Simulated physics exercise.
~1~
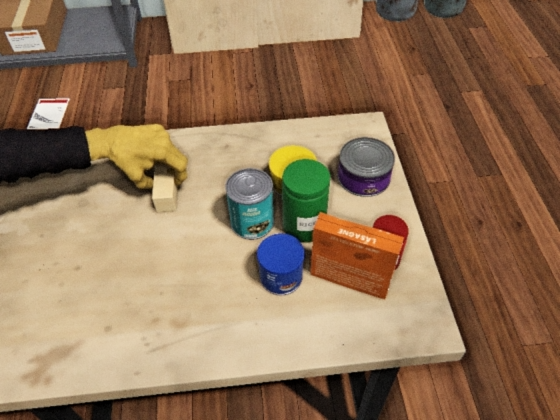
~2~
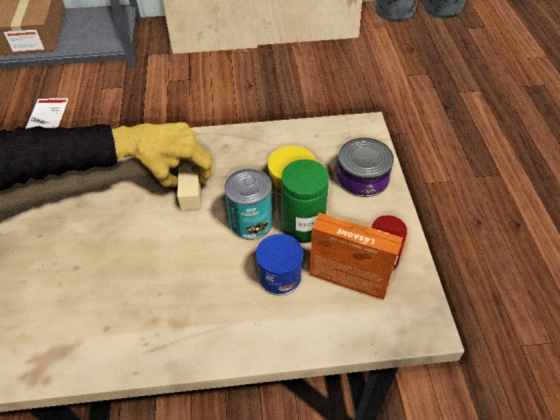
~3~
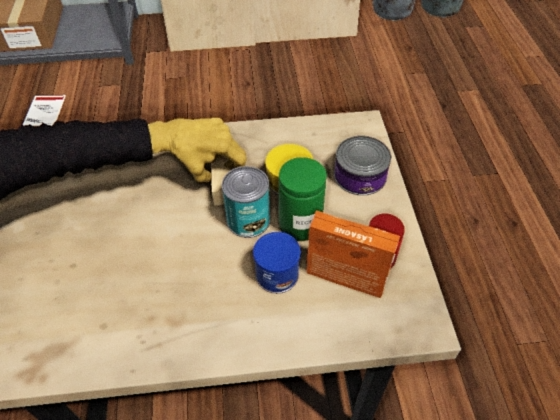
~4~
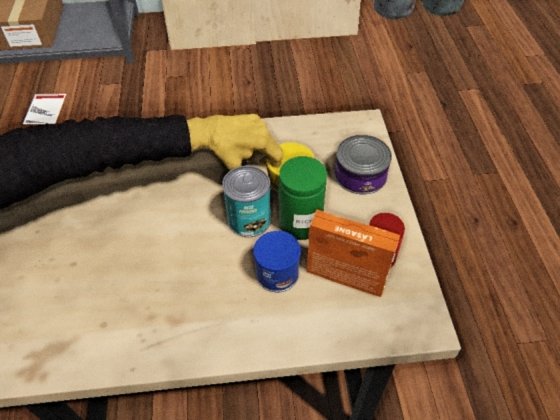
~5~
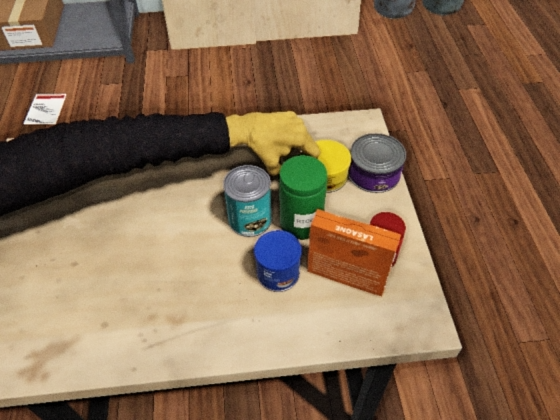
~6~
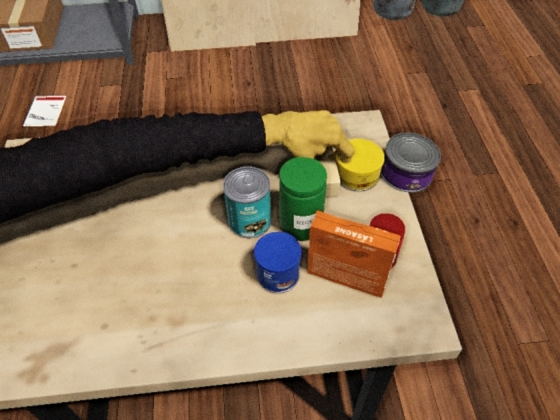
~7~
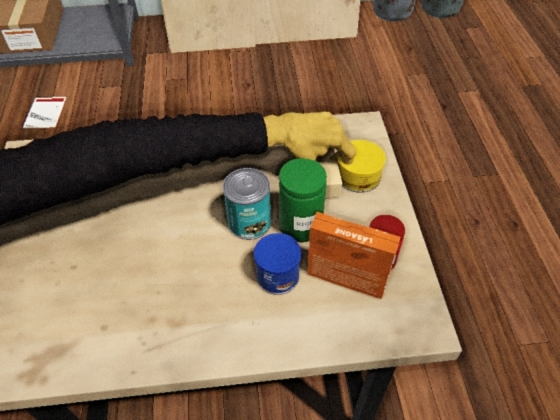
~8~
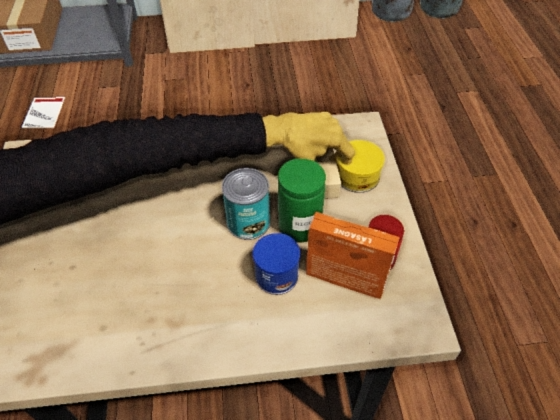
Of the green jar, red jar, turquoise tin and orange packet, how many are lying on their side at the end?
None of them are on their side. All four are still standing upright on the table.
